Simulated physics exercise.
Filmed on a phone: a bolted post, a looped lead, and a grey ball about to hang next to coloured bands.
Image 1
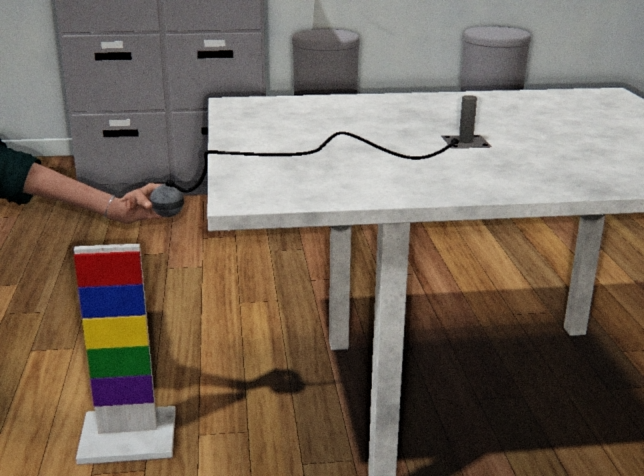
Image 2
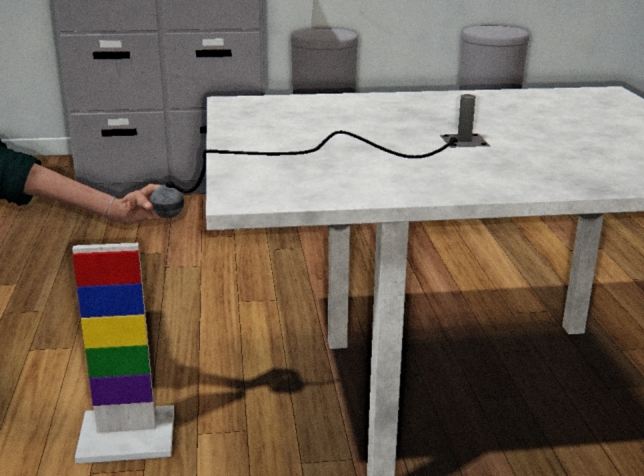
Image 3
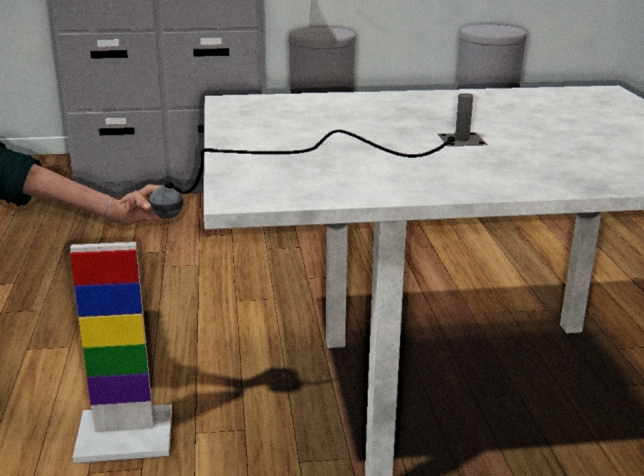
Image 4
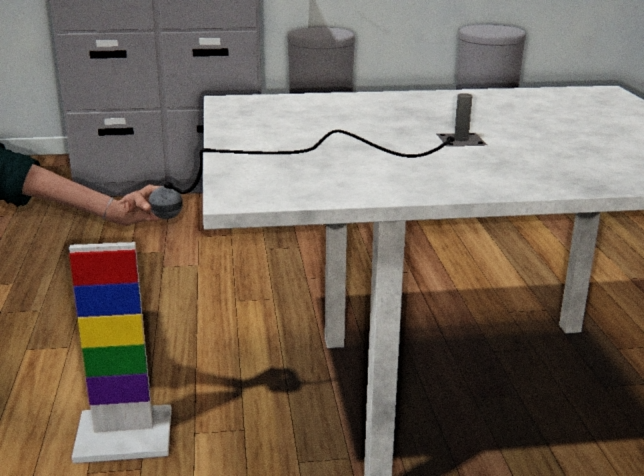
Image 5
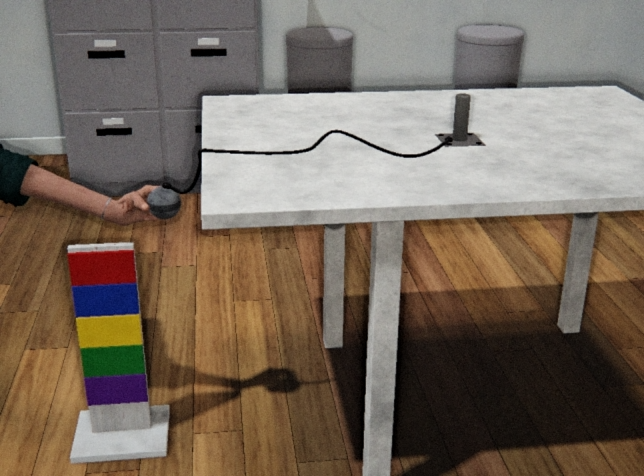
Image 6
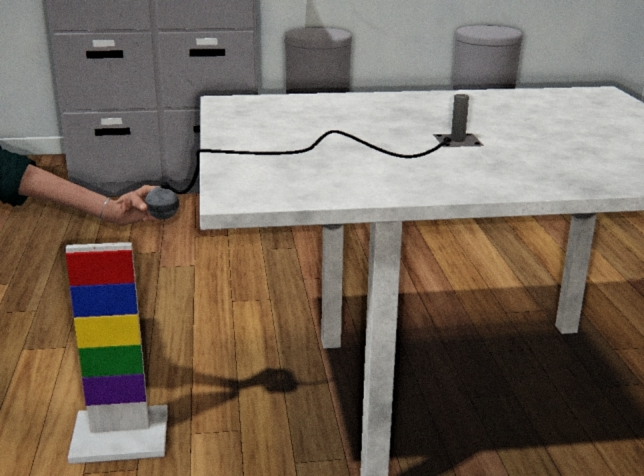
A hand holds a grey ball on a black lead beside a white table, barely moving.
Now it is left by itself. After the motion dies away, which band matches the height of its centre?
The yellow one.
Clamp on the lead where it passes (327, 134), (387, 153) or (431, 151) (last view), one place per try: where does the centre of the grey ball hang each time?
Approximately at (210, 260), at (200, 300) and at (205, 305), in that order.
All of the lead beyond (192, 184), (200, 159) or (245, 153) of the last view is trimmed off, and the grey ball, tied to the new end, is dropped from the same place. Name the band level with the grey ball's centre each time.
Try 1 - blue; try 2 - red; try 3 - none, it hangs higher.
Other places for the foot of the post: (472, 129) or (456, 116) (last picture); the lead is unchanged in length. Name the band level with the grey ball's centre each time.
Answer, in order: Blue, blue.
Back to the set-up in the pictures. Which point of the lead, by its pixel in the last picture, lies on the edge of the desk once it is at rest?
Answer: The point at (306, 150).
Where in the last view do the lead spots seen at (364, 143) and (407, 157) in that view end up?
The first one ends up at (319, 145) and the second one at (376, 143).
Soon after, ball near (178, 319); level with yellow.
Then, ball near (237, 318); level with yellow.
Further on, ball near (197, 324); level with yellow.
At rest, ball near (207, 324); level with yellow. The lead holds its middle at yellow.
